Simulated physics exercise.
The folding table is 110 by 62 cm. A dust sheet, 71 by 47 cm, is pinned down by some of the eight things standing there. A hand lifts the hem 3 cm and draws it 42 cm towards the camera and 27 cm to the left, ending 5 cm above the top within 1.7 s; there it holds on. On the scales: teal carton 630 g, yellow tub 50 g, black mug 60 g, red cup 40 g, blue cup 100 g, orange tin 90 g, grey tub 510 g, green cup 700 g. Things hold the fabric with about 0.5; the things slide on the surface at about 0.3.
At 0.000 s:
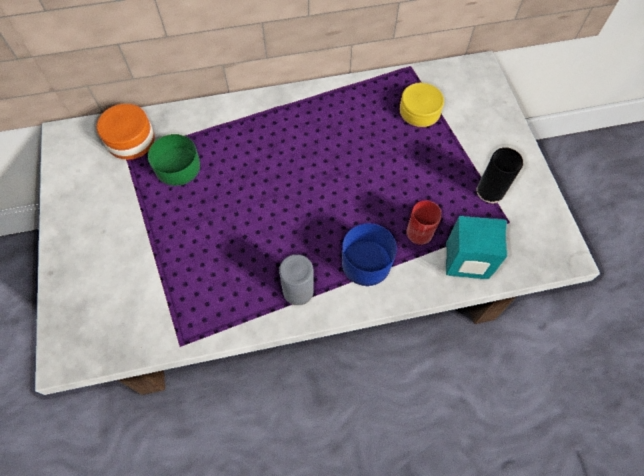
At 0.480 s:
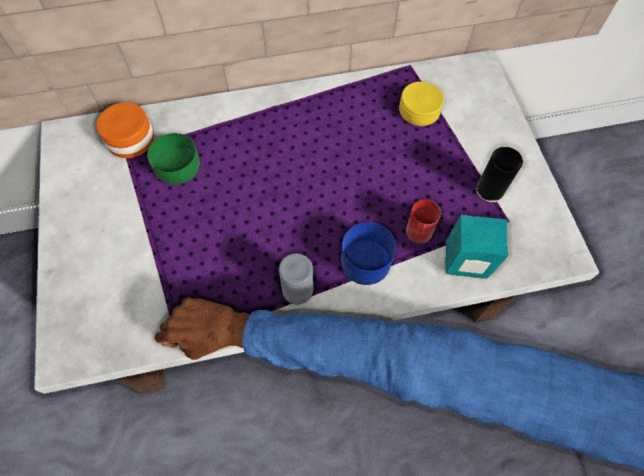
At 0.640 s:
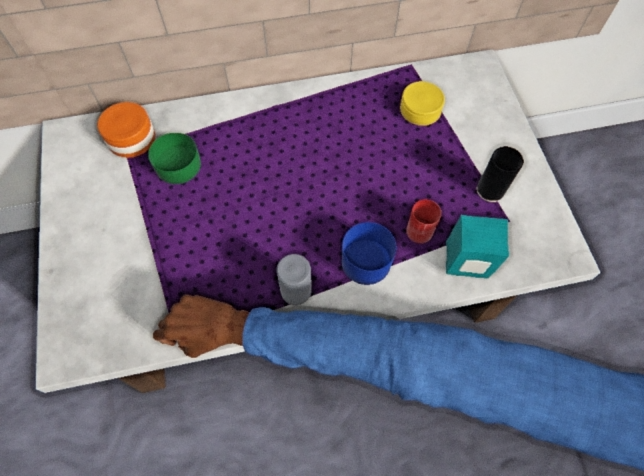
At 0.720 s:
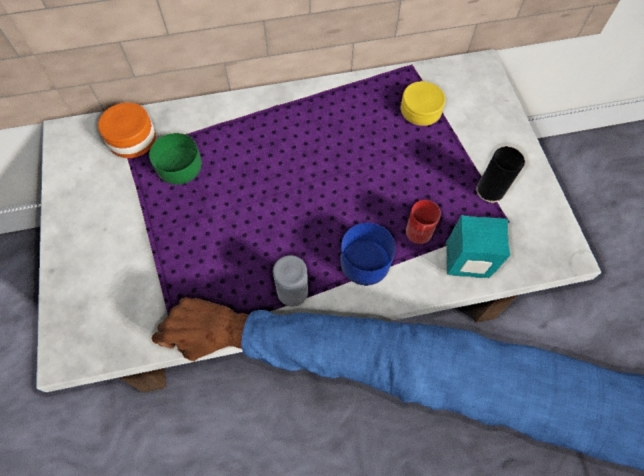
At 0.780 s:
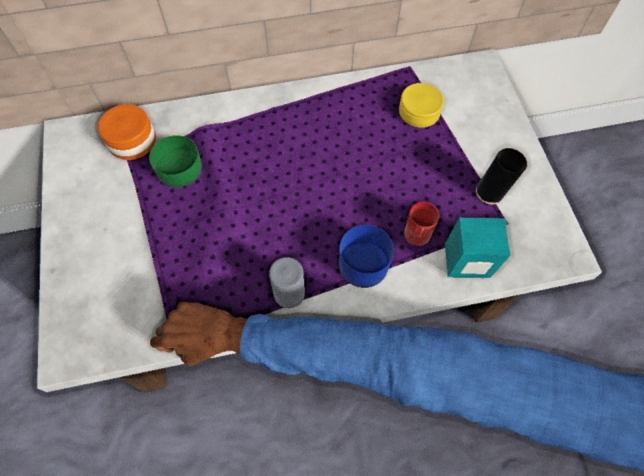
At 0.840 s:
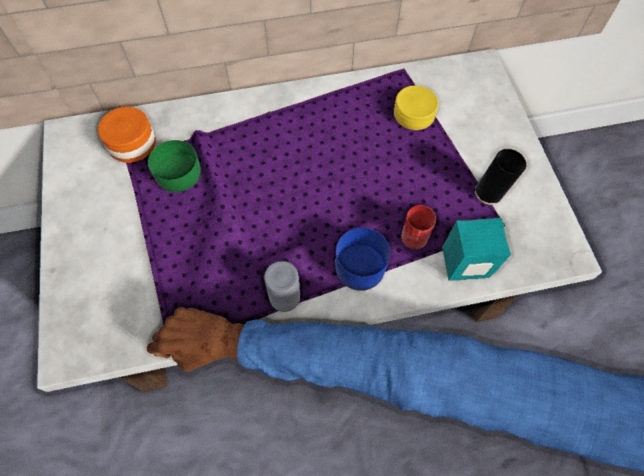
The clip opens on cups, tubs and a teal carton around a purple dotted cloth on a pale table. A blue-sleeved arm reaches in from the right and grips the cloth's near left corner, then draws it slightly left and nearer, wrinkling it and shifting several items on it a little.
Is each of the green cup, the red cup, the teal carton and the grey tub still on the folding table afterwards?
Result: Green cup goes over the edge, red cup drops off, teal carton stays on, grey tub falls off.
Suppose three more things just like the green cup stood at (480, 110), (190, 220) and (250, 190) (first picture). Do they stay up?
In that order: Remains, falls off, drops off.
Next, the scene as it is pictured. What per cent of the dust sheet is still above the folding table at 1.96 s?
About 40 per cent.
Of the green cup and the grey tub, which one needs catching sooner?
First goes the grey one.
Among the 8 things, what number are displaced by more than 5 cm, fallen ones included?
6 of them.
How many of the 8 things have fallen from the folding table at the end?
5 of them.
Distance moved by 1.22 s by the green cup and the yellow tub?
About: Green cup 15 cm, yellow tub 15 cm.
At 1.2 s, 95 % of the dust sheet is still over the top; grey tub 18 cm off its start, green cup 15 cm off its start, red cup 12 cm off its start.
At 1.6 s, 75 % of the dust sheet is still over the top; grey tub over the edge, green cup 30 cm off its start, red cup 28 cm off its start.
At 2.0 s, 40 % of the dust sheet is still over the top; red cup over the edge, green cup 44 cm off its start at (91, 353), grey tub over the edge.
At 2.3 s, 10 % of the dust sheet is still over the top; green cup over the edge, red cup over the edge, grey tub over the edge.
At 3.9 s, 0 % of the dust sheet is still over the top; green cup over the edge, red cup over the edge, grey tub over the edge, teal carton 3 cm off its start at (478, 247).
